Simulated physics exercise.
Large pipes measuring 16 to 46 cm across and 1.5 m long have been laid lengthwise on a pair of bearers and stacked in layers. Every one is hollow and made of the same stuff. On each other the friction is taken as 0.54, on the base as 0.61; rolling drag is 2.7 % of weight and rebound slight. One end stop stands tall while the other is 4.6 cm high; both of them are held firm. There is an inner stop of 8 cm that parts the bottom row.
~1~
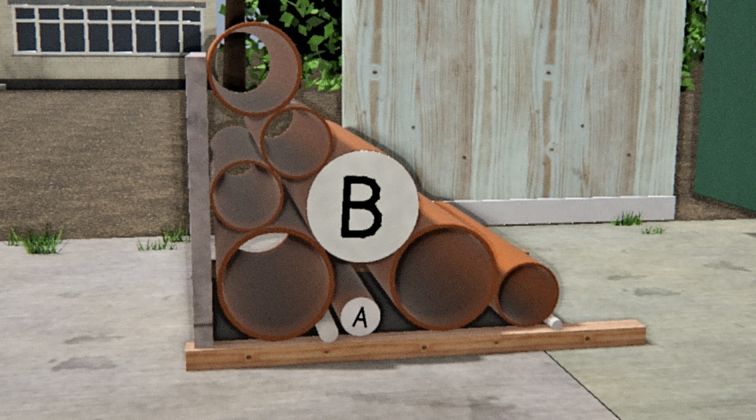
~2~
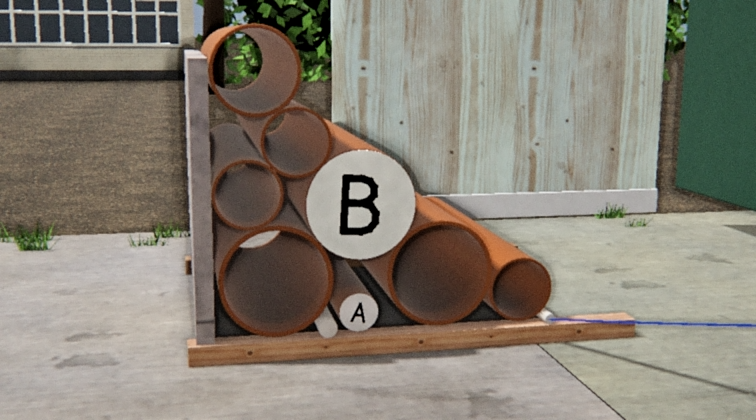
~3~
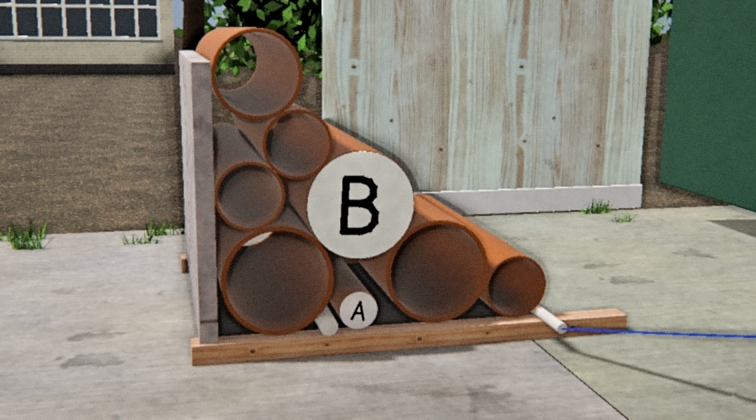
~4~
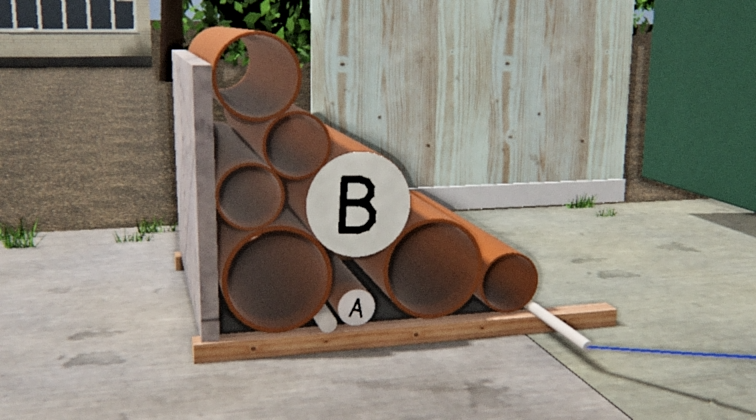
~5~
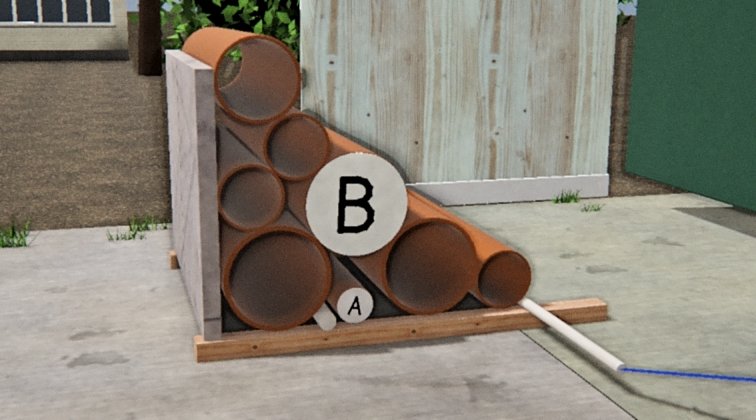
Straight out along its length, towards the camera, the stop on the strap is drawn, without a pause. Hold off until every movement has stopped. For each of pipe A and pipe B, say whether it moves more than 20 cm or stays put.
A: Moves, B: Moves.
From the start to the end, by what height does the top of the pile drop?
Roughly 50 cm.
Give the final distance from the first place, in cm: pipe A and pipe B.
Pipe A: 40, pipe B: 100.
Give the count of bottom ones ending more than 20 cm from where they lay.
Exactly 3.
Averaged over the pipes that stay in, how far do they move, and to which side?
Their average shift is around 40 centimetres to the right.
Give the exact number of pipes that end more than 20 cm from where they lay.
6.
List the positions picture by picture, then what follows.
In the first frame, 8 pipes, 4 on the base, highest (255, 70); A (361, 317), B (363, 207); left wall (1.1 m) (199, 177); right round bar (4.6 cm) (557, 320); inner round bar (8 cm) (329, 324).
The stop on the strap is 0.5 cm out, at (551, 314); the rest still, in the second frame.
The stop on the strap is 18 cm out, at (563, 323); the rest still, in the third frame.
The stop on the strap is 47 cm out, at (588, 341); the rest still, in the fourth frame.
The stop on the strap is 76 cm out, at (622, 364); the rest still; A (355, 305), B (357, 205), in the fifth frame.
Then, 1.81 s after the last picture, 0 now displaced over 20 cm; A in place; B 10 cm right and 3.2 cm down.
Then, 2.42 s after the last picture, 5 now displaced over 20 cm; A 14 cm right; B 33 cm right and 21 cm down.
Then, 4.37 s after the last picture, 6 now displaced over 20 cm; 2 off the right end of the bearers; A 39 cm right; B 86 cm right and 30 cm down.
At rest 5.6 s after the last picture, 6 moved over 20 cm; 2 off the right end of the bearers; A 39 cm right; B 95 cm right and 30 cm down; top of the pile 80 cm high, from 1.3 m.
